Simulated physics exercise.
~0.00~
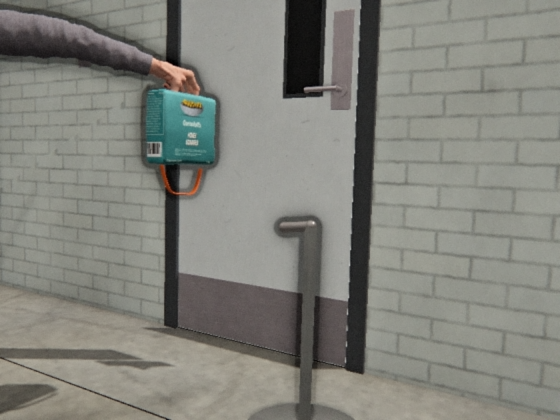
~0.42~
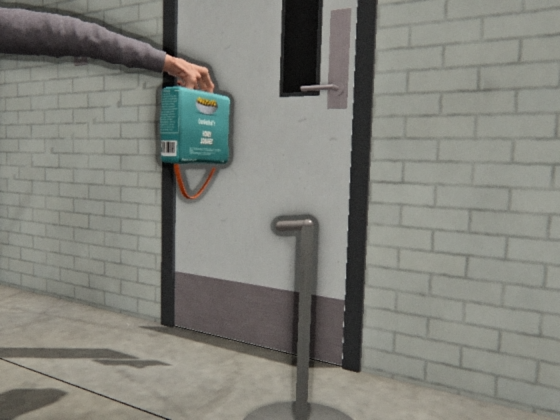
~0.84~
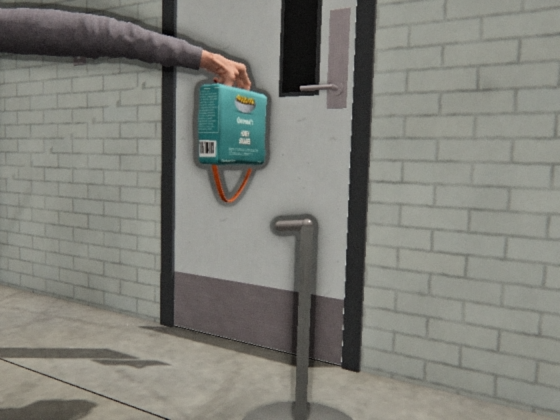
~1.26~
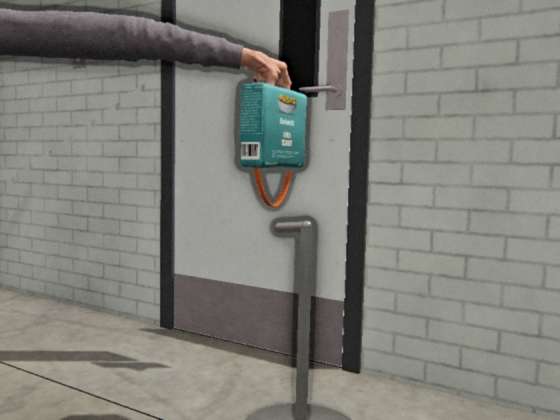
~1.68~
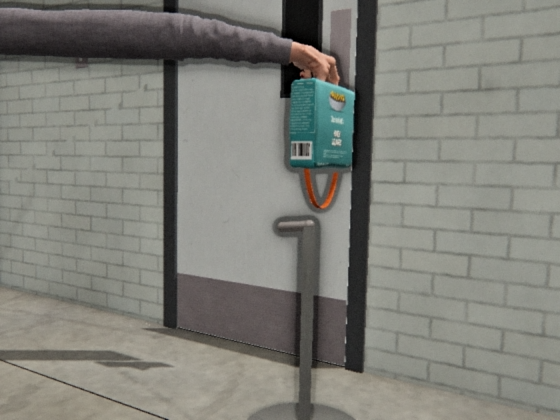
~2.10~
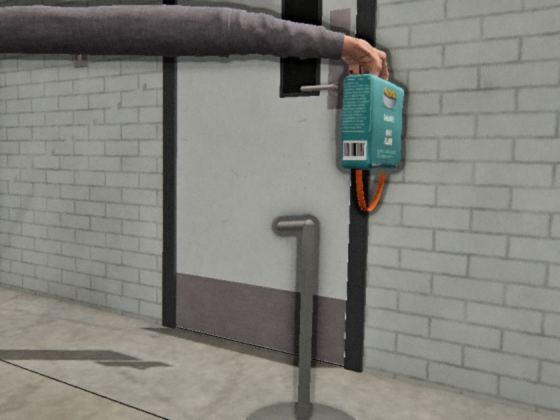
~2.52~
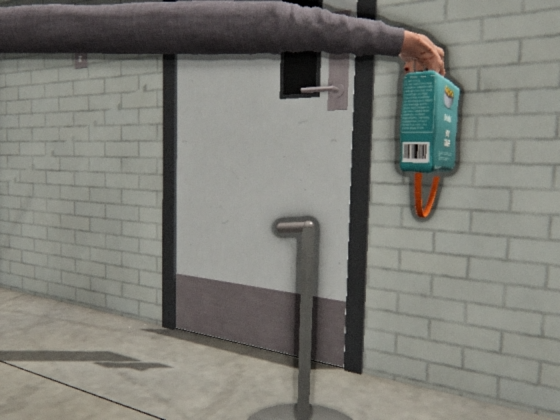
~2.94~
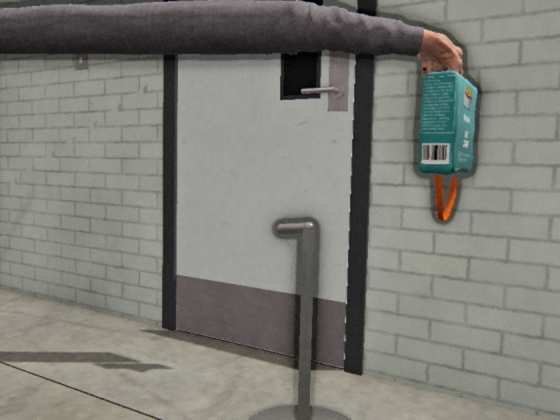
The clip opens on an outstretched arm at the left, its hand gripping a turquoise bag upright in front of a pale door set in a brick wall. An orange ribbon loop dangles beneath the bag, and a grey post with a short bent top stands on the floor nearby. The arm reaches steadily to the right, carrying the bag across the door toward the post. The loop passes just above the hooked top without catching. The bag continues past the door frame and ends up hanging freely against the bricks at the right, still held in the hand.
